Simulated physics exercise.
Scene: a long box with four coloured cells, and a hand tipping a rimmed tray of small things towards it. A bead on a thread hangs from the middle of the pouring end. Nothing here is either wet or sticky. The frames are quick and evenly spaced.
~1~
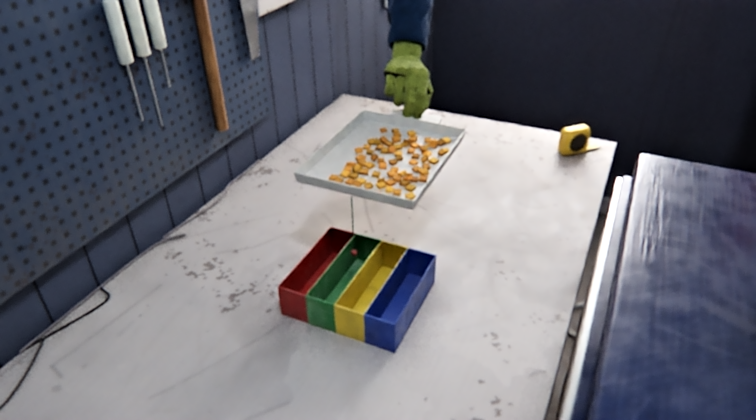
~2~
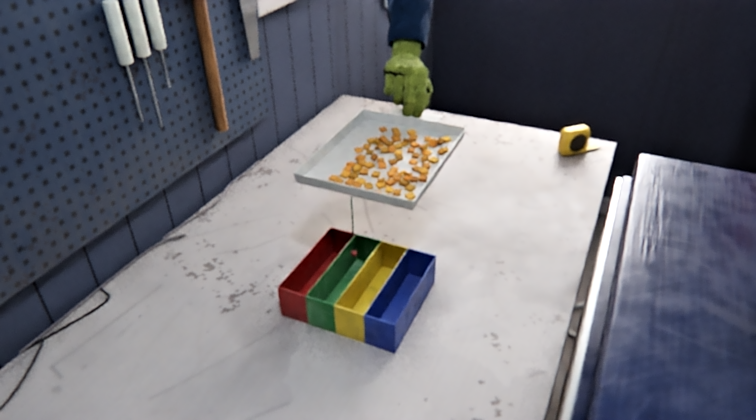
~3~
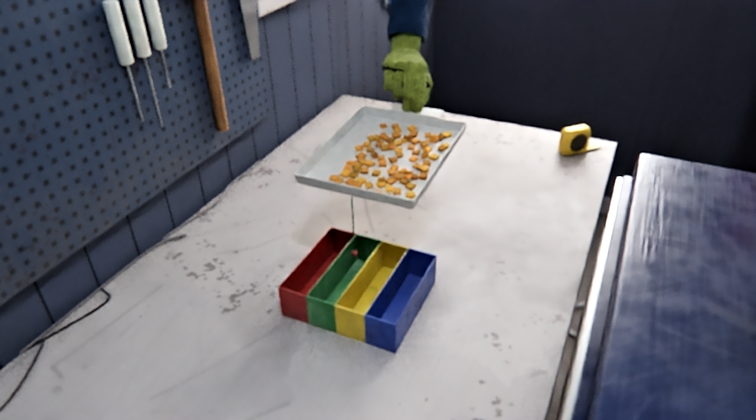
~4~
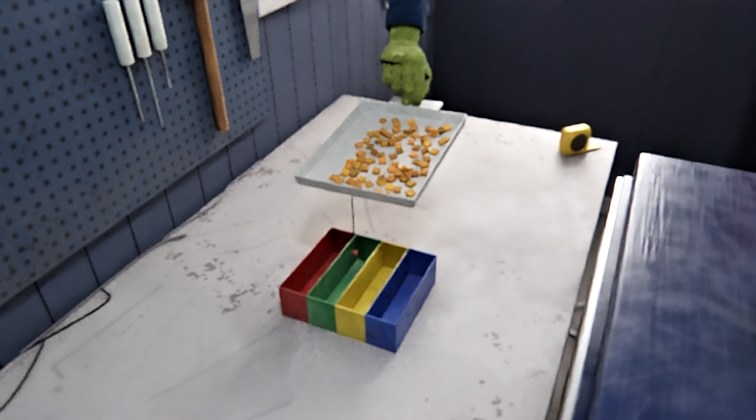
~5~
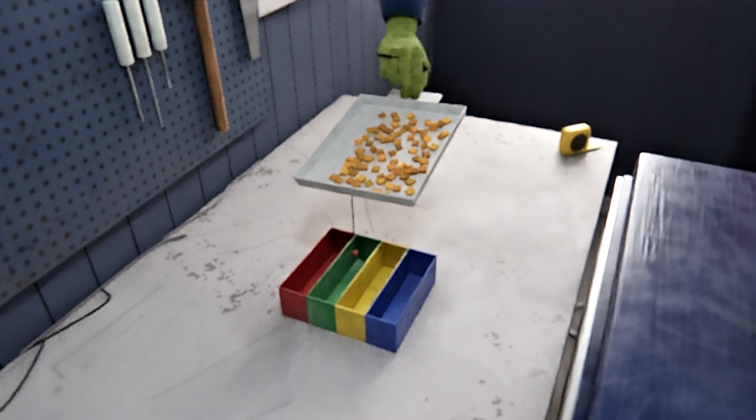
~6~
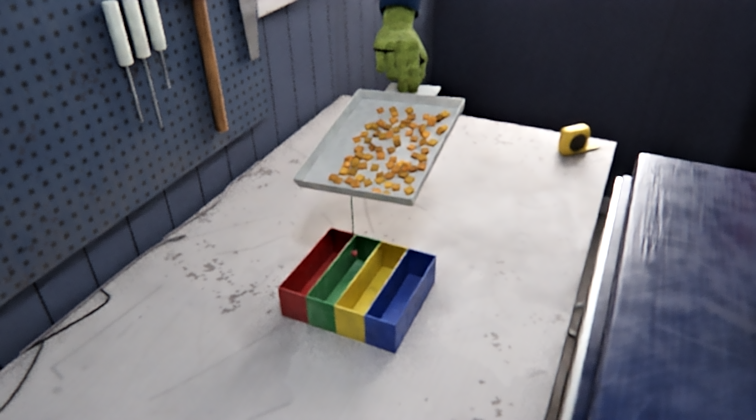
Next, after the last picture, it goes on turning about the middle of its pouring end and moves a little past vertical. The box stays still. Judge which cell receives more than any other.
The red cell receives the most.
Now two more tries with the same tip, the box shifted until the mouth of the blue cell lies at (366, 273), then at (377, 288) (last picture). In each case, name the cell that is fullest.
Try 1 - green; try 2 - the red cell.
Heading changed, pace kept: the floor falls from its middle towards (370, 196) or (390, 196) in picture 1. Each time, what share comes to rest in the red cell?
For the first it's near 10 %, for the second near 0 %.
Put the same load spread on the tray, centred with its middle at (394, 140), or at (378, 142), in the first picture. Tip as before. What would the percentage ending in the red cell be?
Roughly 50 % and then 40 %.
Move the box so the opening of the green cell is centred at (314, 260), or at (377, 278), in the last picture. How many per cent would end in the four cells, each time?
In order: 100 percent, then 10 percent.
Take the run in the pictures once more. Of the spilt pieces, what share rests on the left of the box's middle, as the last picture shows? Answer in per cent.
About 100 percent.
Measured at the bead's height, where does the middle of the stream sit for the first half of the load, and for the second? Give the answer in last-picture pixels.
The early half goes through (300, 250), the late half through (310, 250).
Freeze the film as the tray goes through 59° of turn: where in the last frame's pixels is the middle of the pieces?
In the last view the centre sits at roughly (343, 166).
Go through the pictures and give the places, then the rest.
In the first frame, corners of the pouring end (296, 172) and (413, 199), level; middle of the load (393, 162), cereal squares; bead on its thread (354, 253); red cell (293, 302); green cell (321, 311); yellow cell (350, 321); blue cell (380, 331).
In the second frame, corners of the pouring end (296, 172) and (412, 199), level; middle of the load (393, 162).
In the third frame, corners of the pouring end (296, 173) and (413, 199), tipped barely, lowest at the left corner; middle of the load (393, 160).
In the fourth frame, corners of the pouring end (296, 175) and (412, 198), tipped a little, lowest at the left corner; middle of the load (393, 157).
In the fifth frame, corners of the pouring end (296, 176) and (412, 197), tipped a little, lowest at the left corner; middle of the load (392, 153).
In the sixth frame, corners of the pouring end (295, 178) and (410, 197), tipped a little, lowest at the left corner; middle of the load (391, 150); red cell (293, 303); green cell (321, 312); yellow cell (350, 321); blue cell (380, 331).
Just after the last frame, tray tipped steeply; almost all on the tray; just a few falling or outside the box.
A moment on, tray tipped right over; roughly a third on the tray; about a tenth in the red cell; just a few in the green cell; roughly half falling or outside the box.
Further on, tray tipped past a quarter turn; roughly a third in the red cell; about a tenth in the green cell; just a few in the yellow cell; roughly half falling or outside the box.
When it is over, tray tipped past a quarter turn; roughly a third in the red cell; about a tenth in the green cell; just a few in the yellow cell; not one in the blue cell; roughly half outside the box.
